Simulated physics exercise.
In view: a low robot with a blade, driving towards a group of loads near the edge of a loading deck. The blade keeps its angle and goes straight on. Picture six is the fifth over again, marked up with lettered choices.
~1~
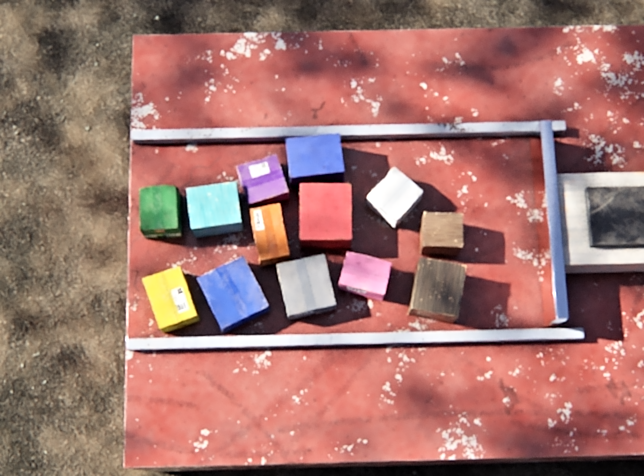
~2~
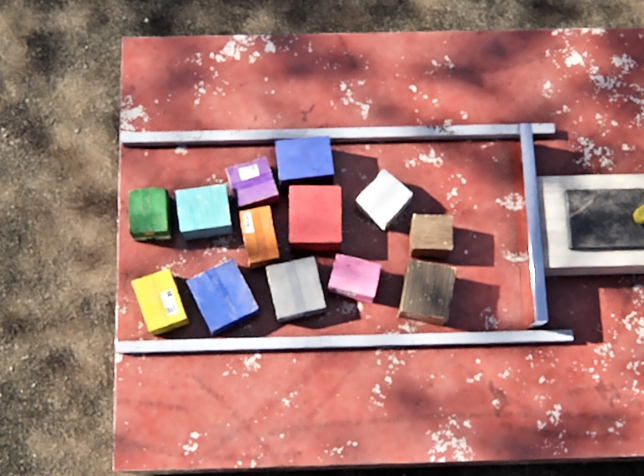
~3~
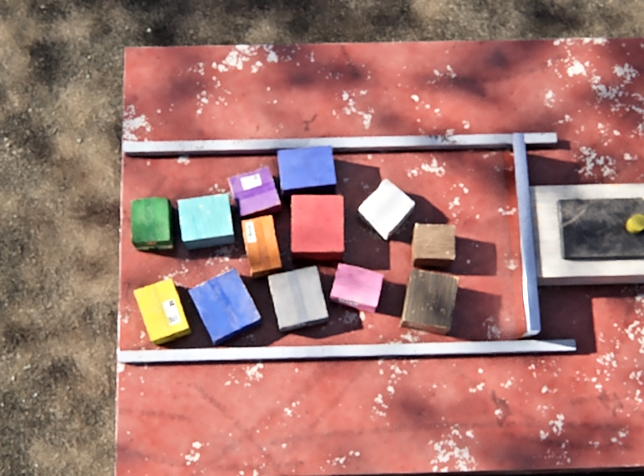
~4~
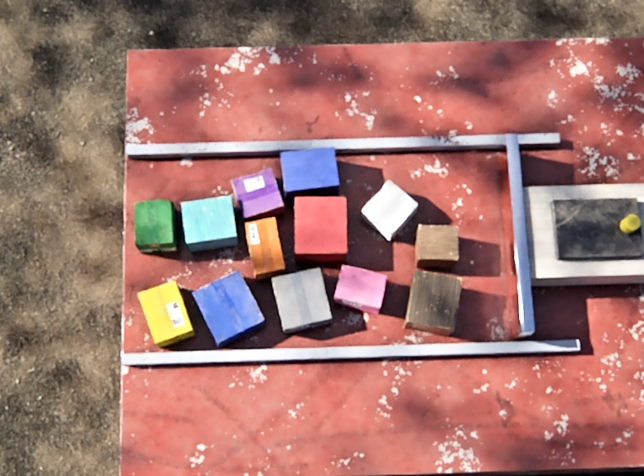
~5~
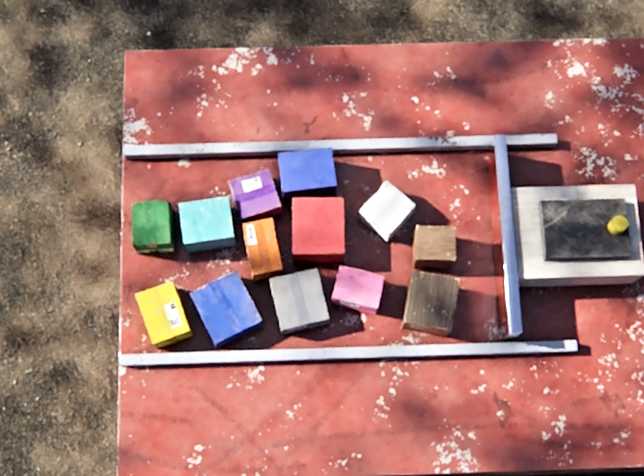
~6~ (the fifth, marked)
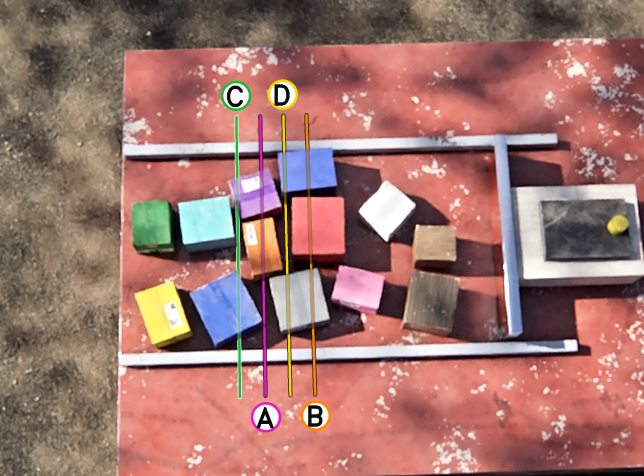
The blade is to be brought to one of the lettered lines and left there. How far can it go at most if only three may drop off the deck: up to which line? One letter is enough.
D is the last line within the limit.
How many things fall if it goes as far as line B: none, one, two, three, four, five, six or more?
In all, two.
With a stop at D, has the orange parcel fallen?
No.
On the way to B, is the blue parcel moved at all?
Yes.
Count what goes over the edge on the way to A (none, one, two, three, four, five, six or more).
By then, four.
On the marked copy, A at (263, 251); B at (311, 250); C at (238, 252); D at (287, 250).
With D. Early on, robot (500, 231); black crate (400, 308); pink parcel (351, 291).
Further on, robot (422, 234); yellow parcel (130, 313); green box (143, 230).
At the end, robot (362, 235); green box over the edge; yellow parcel over the edge; two fallen.
As for the rest, A drops four; B is within the limit but short; C drops four.
